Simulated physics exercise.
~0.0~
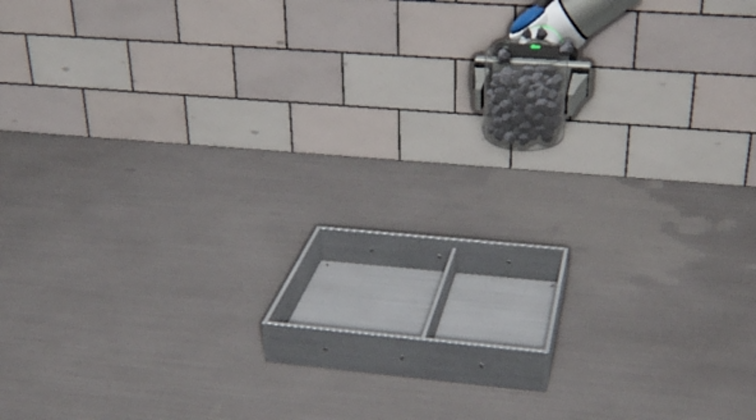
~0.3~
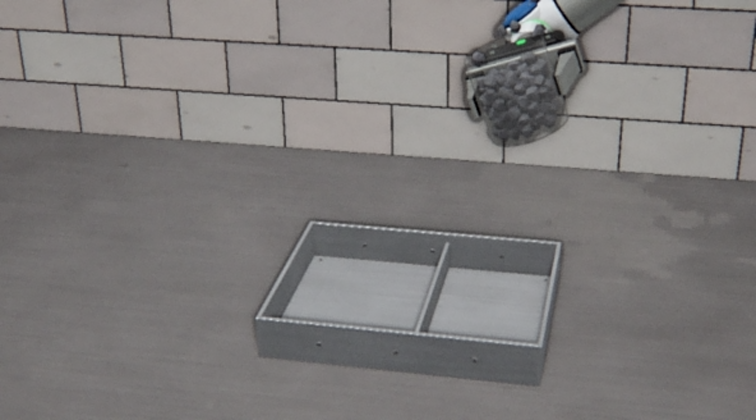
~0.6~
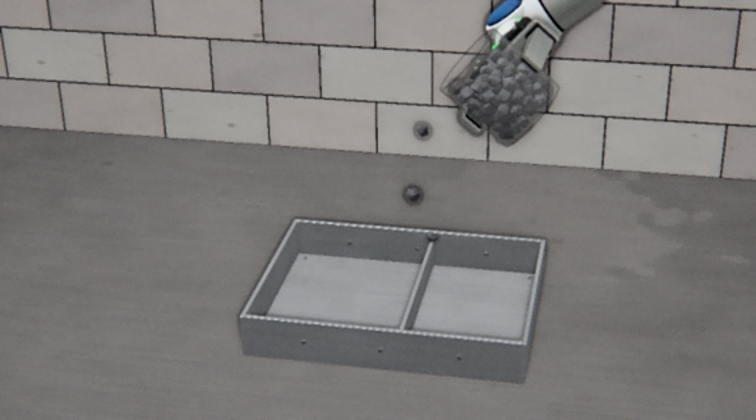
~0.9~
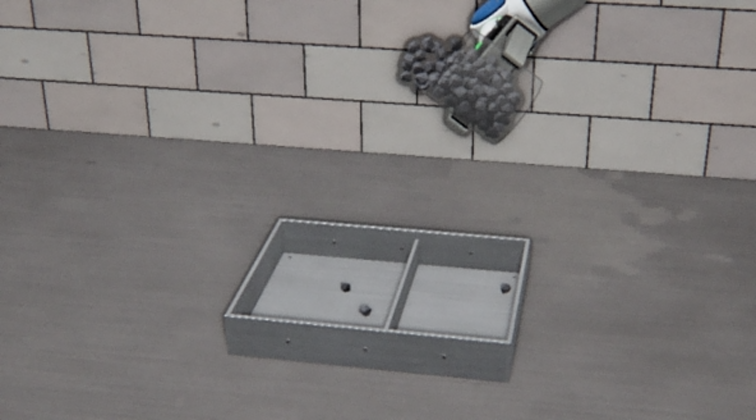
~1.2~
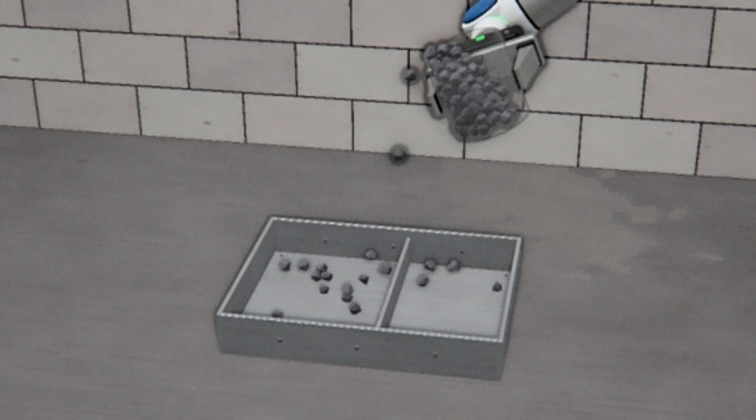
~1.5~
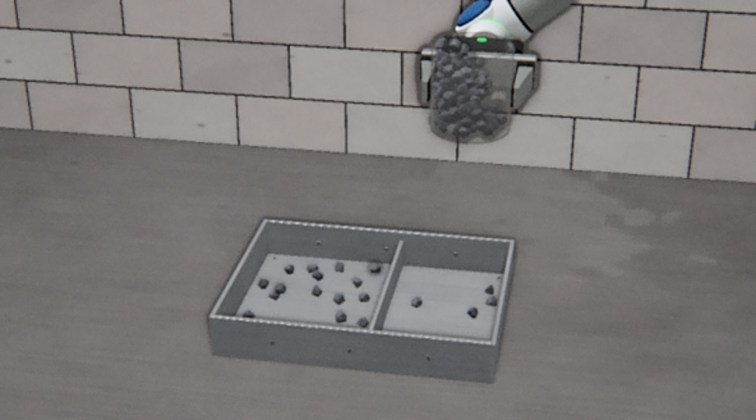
Against a pale brick wall, a robot arm tipped a clear tumbler of dark pebbles above a divided gray tray, spilling a few into both sections, more on the left, then turned it upright again with most of the pebbles still inside.
